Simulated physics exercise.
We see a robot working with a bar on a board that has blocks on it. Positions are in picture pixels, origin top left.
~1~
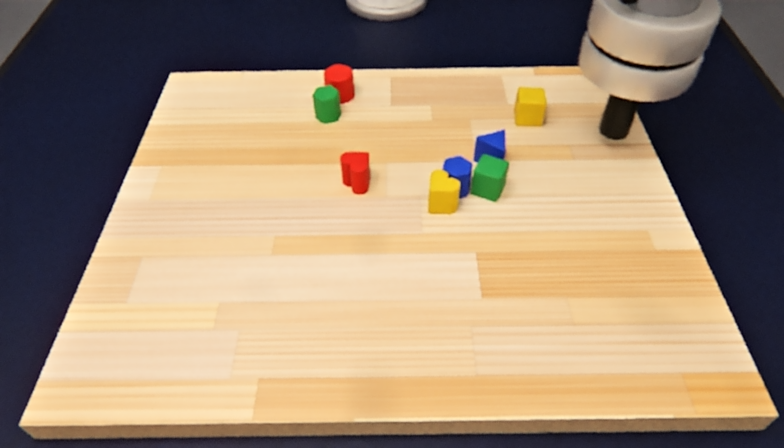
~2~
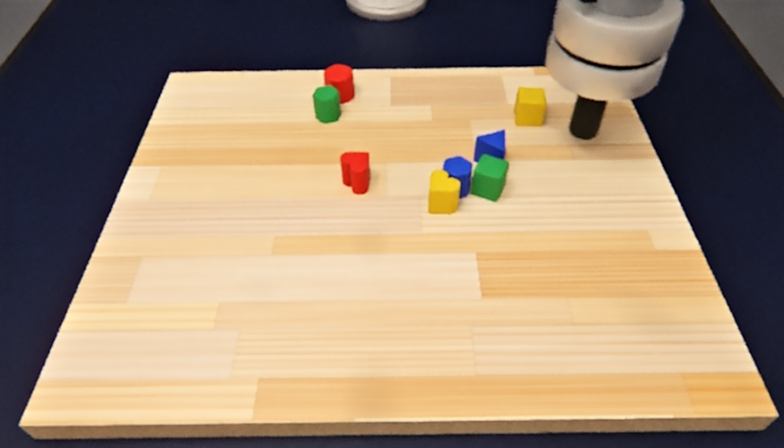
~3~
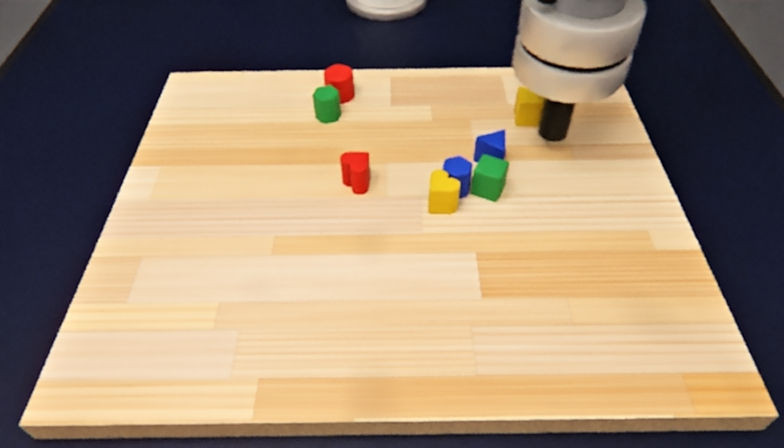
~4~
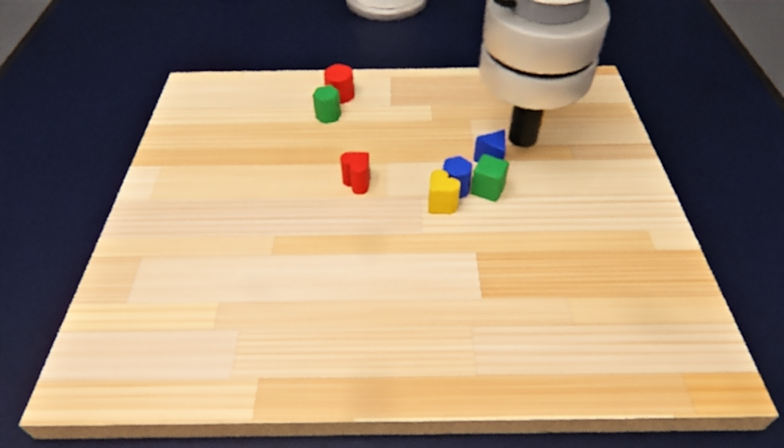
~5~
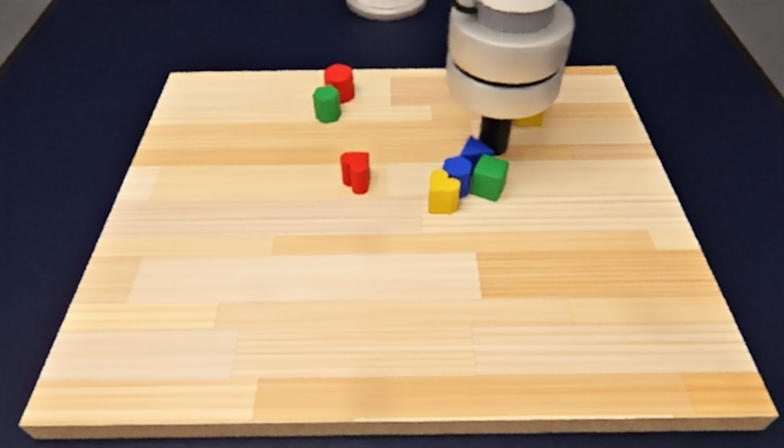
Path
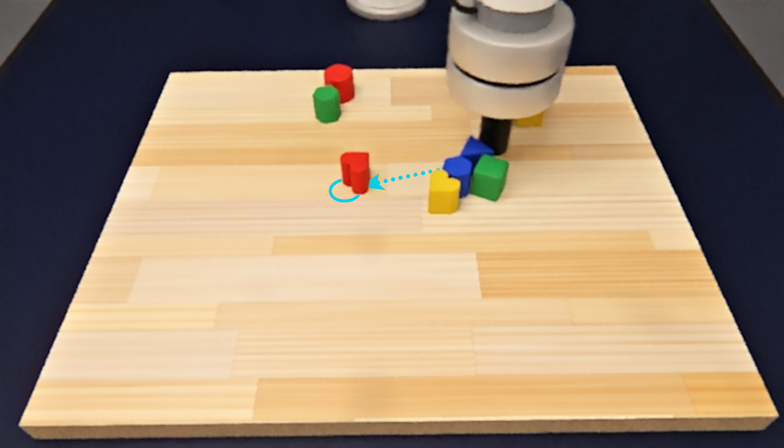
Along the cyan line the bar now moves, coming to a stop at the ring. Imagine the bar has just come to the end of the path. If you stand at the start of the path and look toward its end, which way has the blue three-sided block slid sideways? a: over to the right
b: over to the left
Choice b: Over to the left.
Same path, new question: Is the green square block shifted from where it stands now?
No
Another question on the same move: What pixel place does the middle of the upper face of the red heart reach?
Its top middle: (315, 167).
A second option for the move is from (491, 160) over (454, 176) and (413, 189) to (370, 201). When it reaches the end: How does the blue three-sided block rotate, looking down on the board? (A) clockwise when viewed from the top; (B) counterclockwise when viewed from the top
It's A.
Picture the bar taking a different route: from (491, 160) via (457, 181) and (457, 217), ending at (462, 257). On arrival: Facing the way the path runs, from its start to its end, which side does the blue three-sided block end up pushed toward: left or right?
Pushed right.
The line goes from (491, 160) directly to (346, 190).
What follows on the original path. One third of the way, bar (443, 156); yellow heart (441, 190), turned 15° anticlockwise; blue hexagonal block (443, 169), turned 70° anticlockwise; blue three-sided block (424, 157), turned 15° anticlockwise.
Two thirds of the way, bar (395, 166); yellow heart (441, 190), turned 15° anticlockwise; blue hexagonal block (443, 169), turned 70° anticlockwise; blue three-sided block (387, 173), turned 45° anticlockwise.
At the end, bar (344, 177); red heart (315, 167); yellow heart (441, 190), turned 15° anticlockwise; blue hexagonal block (443, 169), turned 70° anticlockwise; blue three-sided block (380, 177), turned 70° anticlockwise; green square block unmoved.
